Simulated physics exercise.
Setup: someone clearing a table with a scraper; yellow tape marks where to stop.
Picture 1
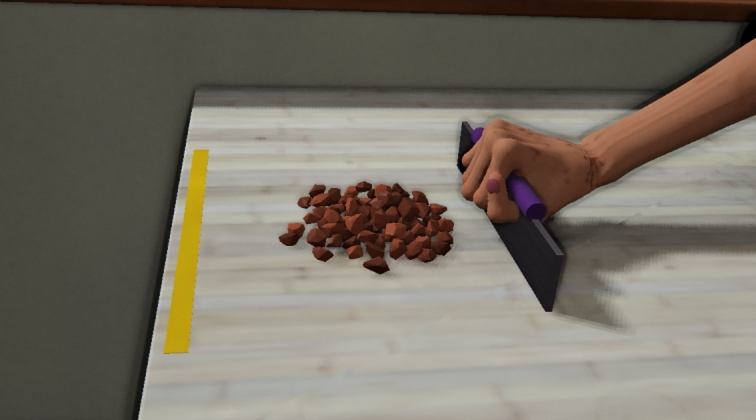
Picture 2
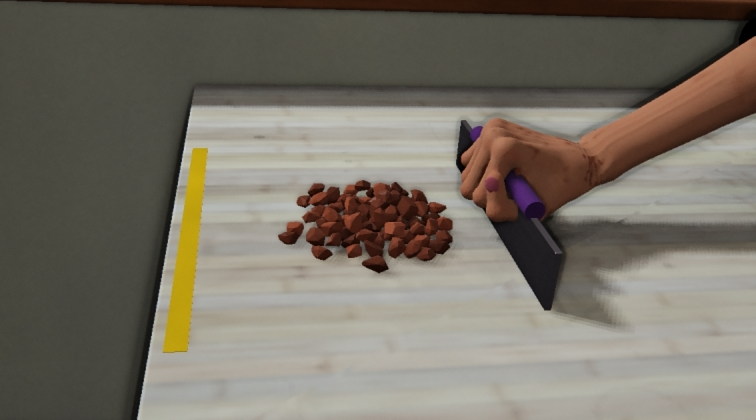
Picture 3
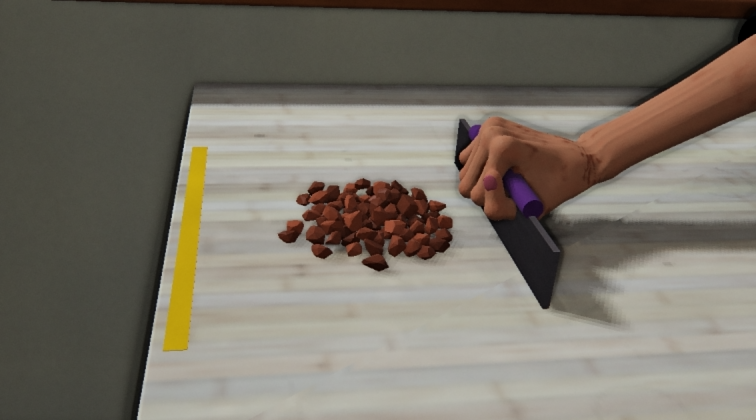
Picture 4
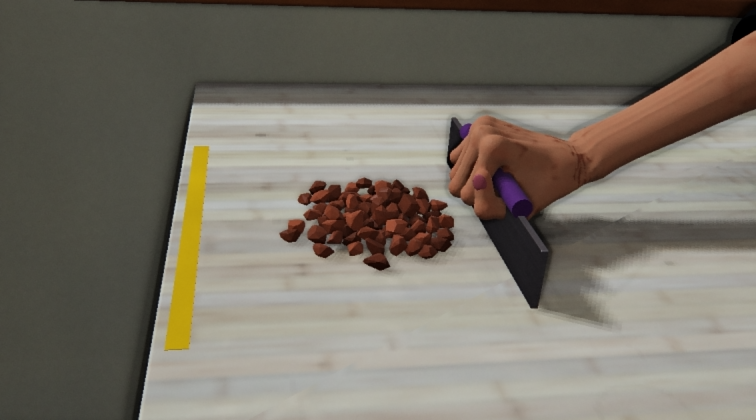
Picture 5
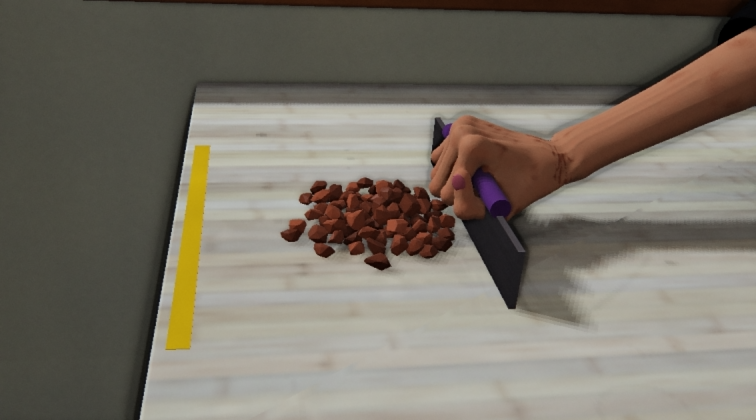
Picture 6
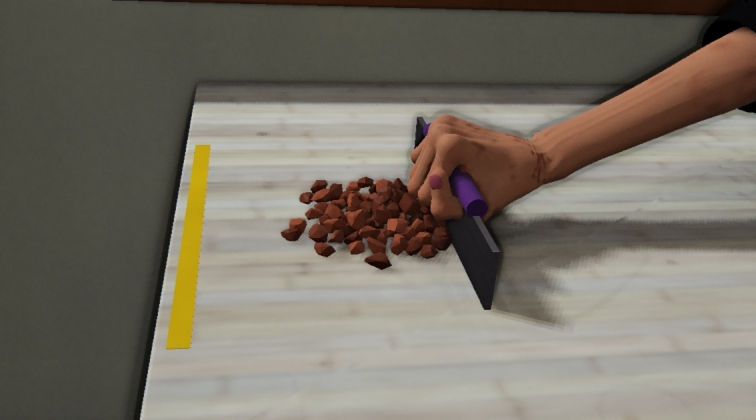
A hand slides a dark scraper left across a table into small reddish-brown chunks.
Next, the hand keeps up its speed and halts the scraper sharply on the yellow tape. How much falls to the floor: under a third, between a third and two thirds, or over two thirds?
The heap loses upwards of two thirds.
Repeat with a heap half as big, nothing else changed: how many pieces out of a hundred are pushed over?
Some 100 per cent of the pieces.
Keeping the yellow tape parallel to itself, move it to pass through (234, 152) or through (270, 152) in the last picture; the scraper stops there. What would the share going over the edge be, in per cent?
50 % and 20 %.
Shortly afterwards, scraper still moving, near (314, 173); heap all on the table, its front near (203, 221).
Next, scraper stopped at the yellow tape; heap the bulk over the edge.
Some moments later, scraper stopped at the yellow tape; heap the whole lot over the edge.
In the end, scraper stopped at the yellow tape; heap the whole lot over the edge.
